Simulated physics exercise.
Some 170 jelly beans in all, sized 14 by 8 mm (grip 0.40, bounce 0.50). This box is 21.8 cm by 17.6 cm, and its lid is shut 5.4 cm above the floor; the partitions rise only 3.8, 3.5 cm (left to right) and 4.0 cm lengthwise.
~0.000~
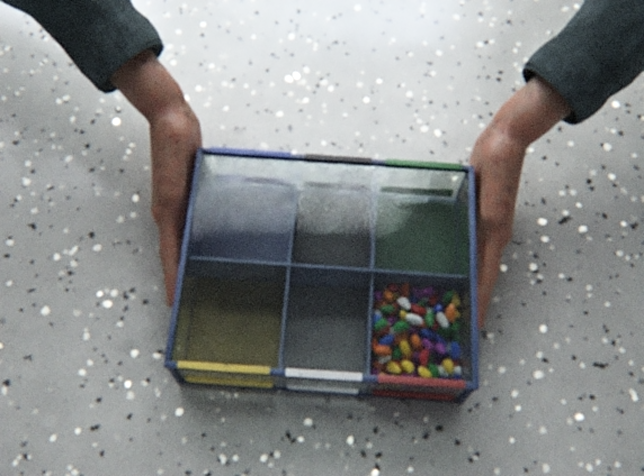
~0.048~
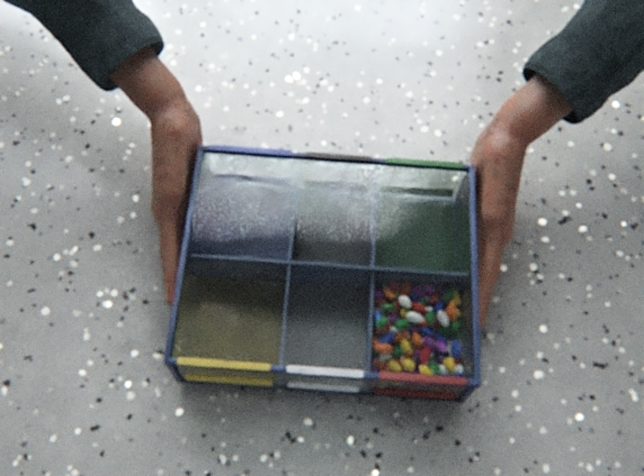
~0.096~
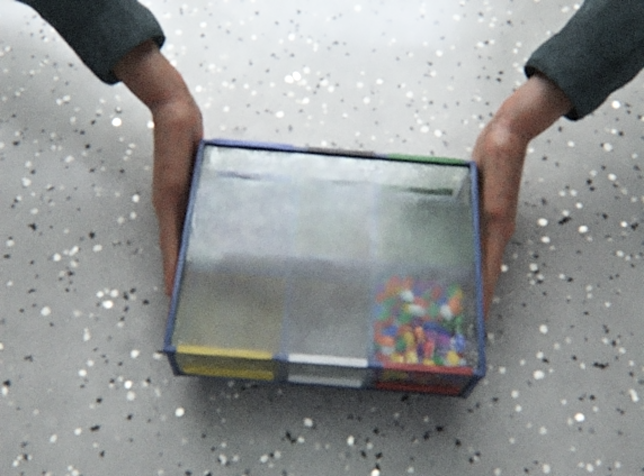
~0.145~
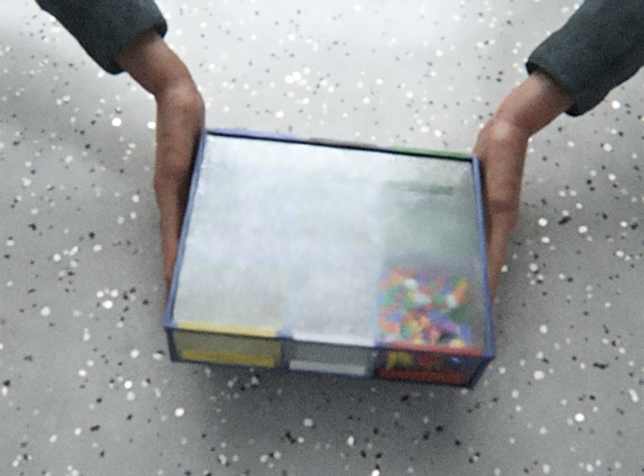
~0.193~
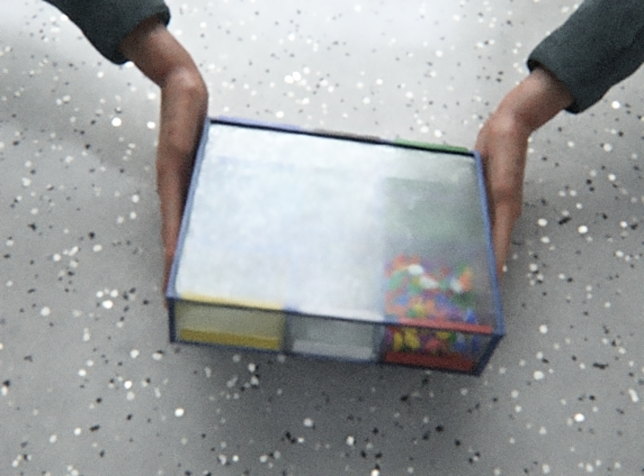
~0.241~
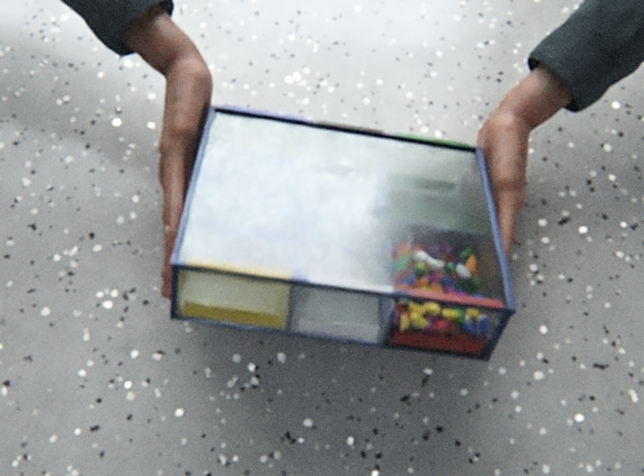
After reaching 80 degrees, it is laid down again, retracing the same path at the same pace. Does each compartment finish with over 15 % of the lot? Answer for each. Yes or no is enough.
Red, yes; blue, no; green, no; yellow, no; white, no; black, no.
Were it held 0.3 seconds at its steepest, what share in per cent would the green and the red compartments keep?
That would leave green with 10 percent and red with 90 percent.
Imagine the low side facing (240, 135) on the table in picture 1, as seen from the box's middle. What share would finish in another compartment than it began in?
Some 15 per cent.
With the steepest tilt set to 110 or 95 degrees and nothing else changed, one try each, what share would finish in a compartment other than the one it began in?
I'd expect close to 15 and then close to 10 per cent.
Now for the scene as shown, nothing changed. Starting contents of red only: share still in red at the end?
Fraction kept: Approx. 90 %.
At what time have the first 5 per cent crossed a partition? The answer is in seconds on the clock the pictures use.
Close to the 0.70 s mark.
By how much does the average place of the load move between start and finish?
About 2.0 cm.
After 0.78 s, tilt 78 degrees; red 95 %, green 5 %.
After 1.14 s, tilt 32 degrees; red 90 %, green 10 %.
Then, at 1.59 s, tilt 0 degrees; red 90 %, green 10 %.
At rest (1.9 s), red 90 %, blue 0 %, green 10 %, yellow 0 %, white 0 %, black 0 %.
